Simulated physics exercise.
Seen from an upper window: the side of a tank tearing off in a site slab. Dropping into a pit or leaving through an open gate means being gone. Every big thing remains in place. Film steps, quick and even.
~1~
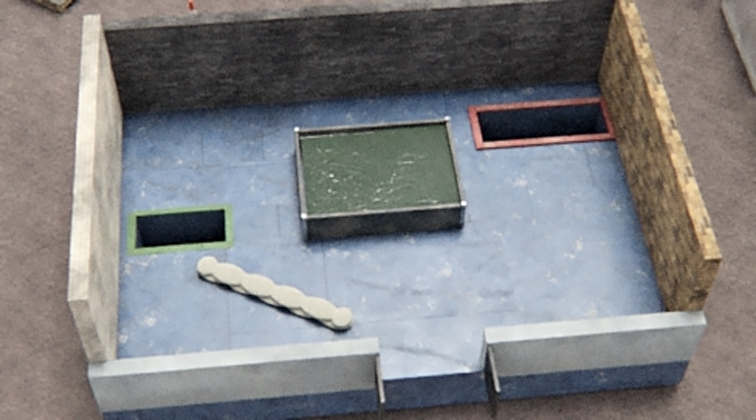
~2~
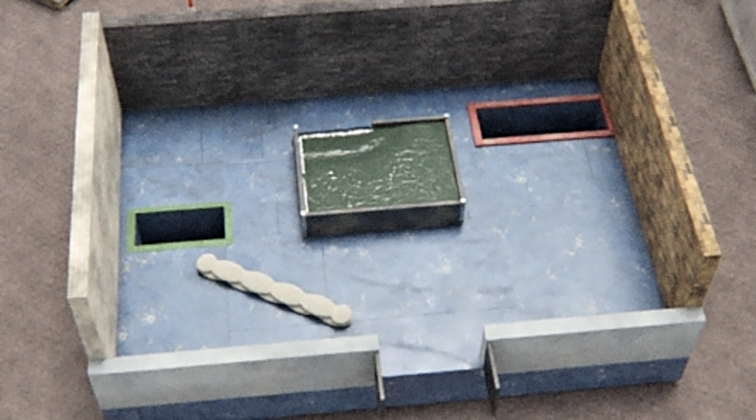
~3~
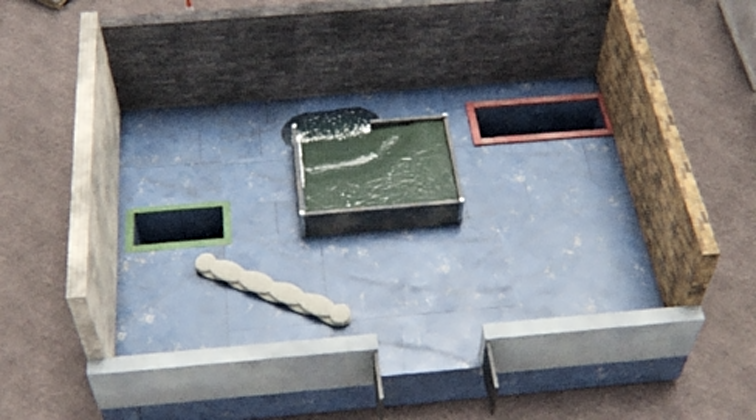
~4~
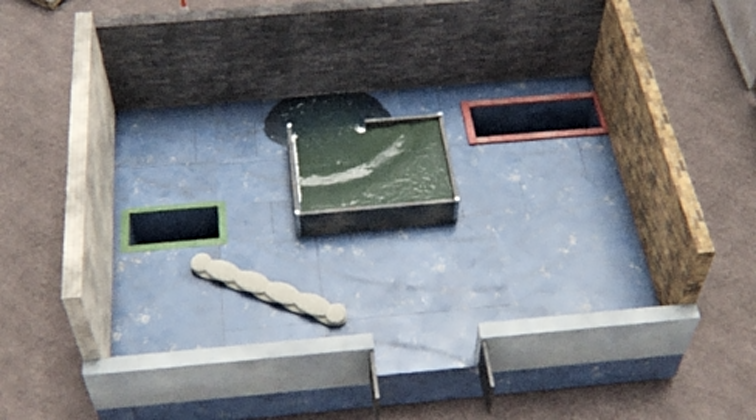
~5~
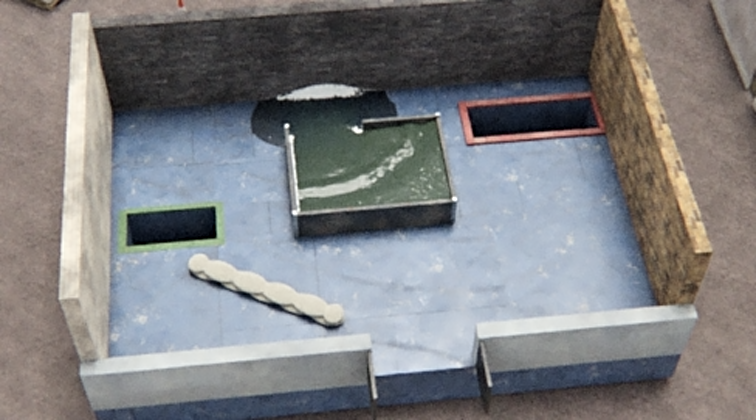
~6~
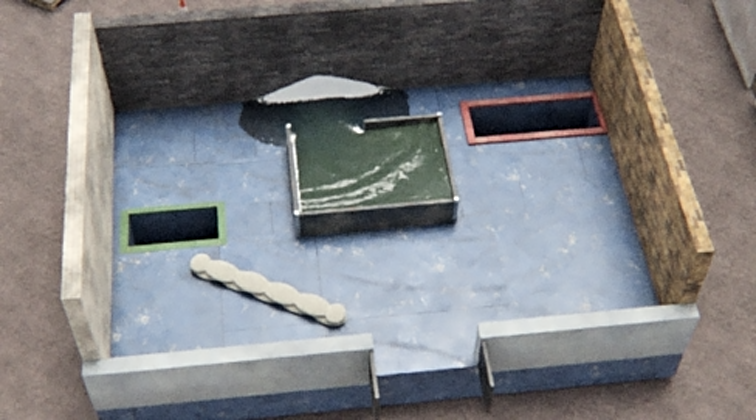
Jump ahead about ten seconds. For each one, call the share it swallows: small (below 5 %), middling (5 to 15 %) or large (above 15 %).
Calls: Gate - small; green pit - large; red pit - large.
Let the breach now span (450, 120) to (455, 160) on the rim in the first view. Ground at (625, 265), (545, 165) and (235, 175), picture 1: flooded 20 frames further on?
In that order: Flooded, wet, dry.
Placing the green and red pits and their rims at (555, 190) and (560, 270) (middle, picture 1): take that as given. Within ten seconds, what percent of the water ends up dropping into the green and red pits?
Roughly: Green pit 14 %, red pit 0 %.
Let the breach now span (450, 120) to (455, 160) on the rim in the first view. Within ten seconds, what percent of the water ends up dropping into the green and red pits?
Per cent: Green 0, red 25.
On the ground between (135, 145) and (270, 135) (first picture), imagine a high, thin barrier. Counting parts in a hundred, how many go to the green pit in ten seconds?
Per cent: Green 15.
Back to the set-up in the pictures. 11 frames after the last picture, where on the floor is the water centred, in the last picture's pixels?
Roughly (338, 153) in the last picture.
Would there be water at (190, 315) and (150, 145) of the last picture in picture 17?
First spared, then swamped.
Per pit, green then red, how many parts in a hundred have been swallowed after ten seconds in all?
About 28 and 18 per cent.
A moment on, water covers 10 % of the floor; the gate 0 %, the green pit 0 %, the red pit 0 %.
Next, water covers 20 % of the floor; the gate 0 %, the green pit 0 %, the red pit 1 %.
Then, water covers 30 % of the floor; the gate 0 %, the green pit 3 %, the red pit 5 %.
Later, water covers 35 % of the floor; the gate 0 %, the green pit 15 %, the red pit 14 %.
In the end, water covers 45 % of the floor; the gate 0 %, the green pit 29 %, the red pit 19 %.
